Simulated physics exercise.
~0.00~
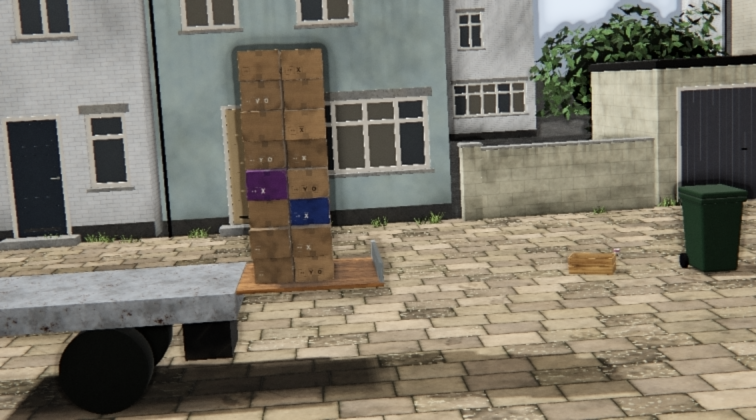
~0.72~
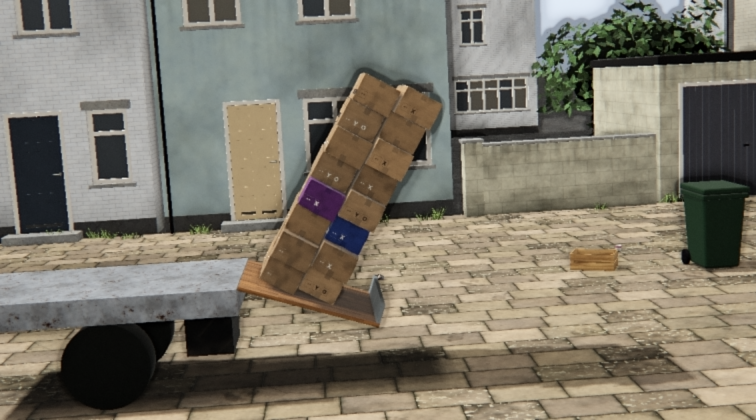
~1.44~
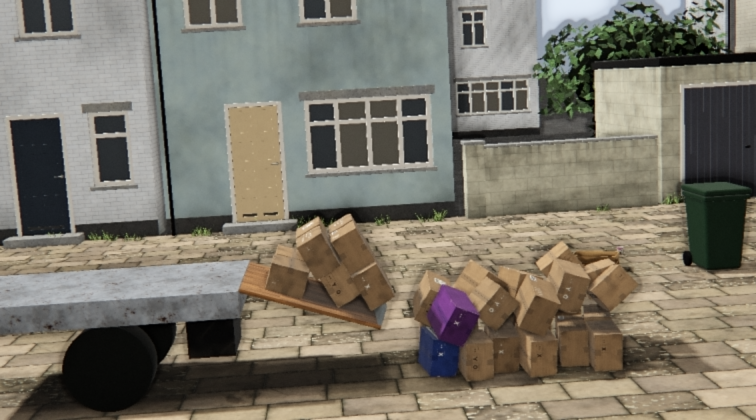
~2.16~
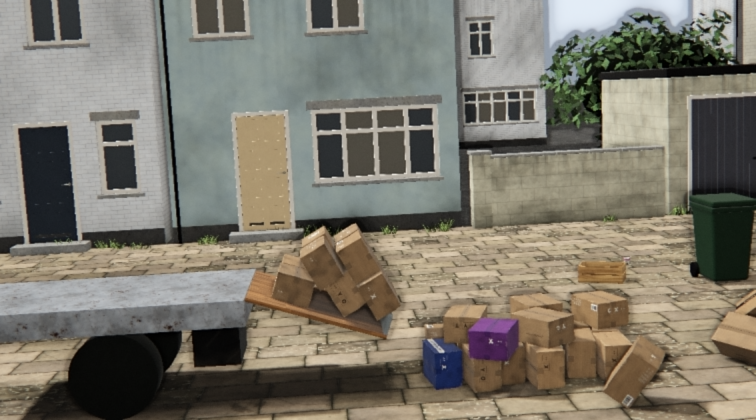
The video shows a tall stack of taped brown cartons, one purple and one blue, on a flap behind a flat-bed as it tilts down to the right; the stack topples, most cartons tumble onto the paving, including both coloured ones, and a few stay heaped on the slope.
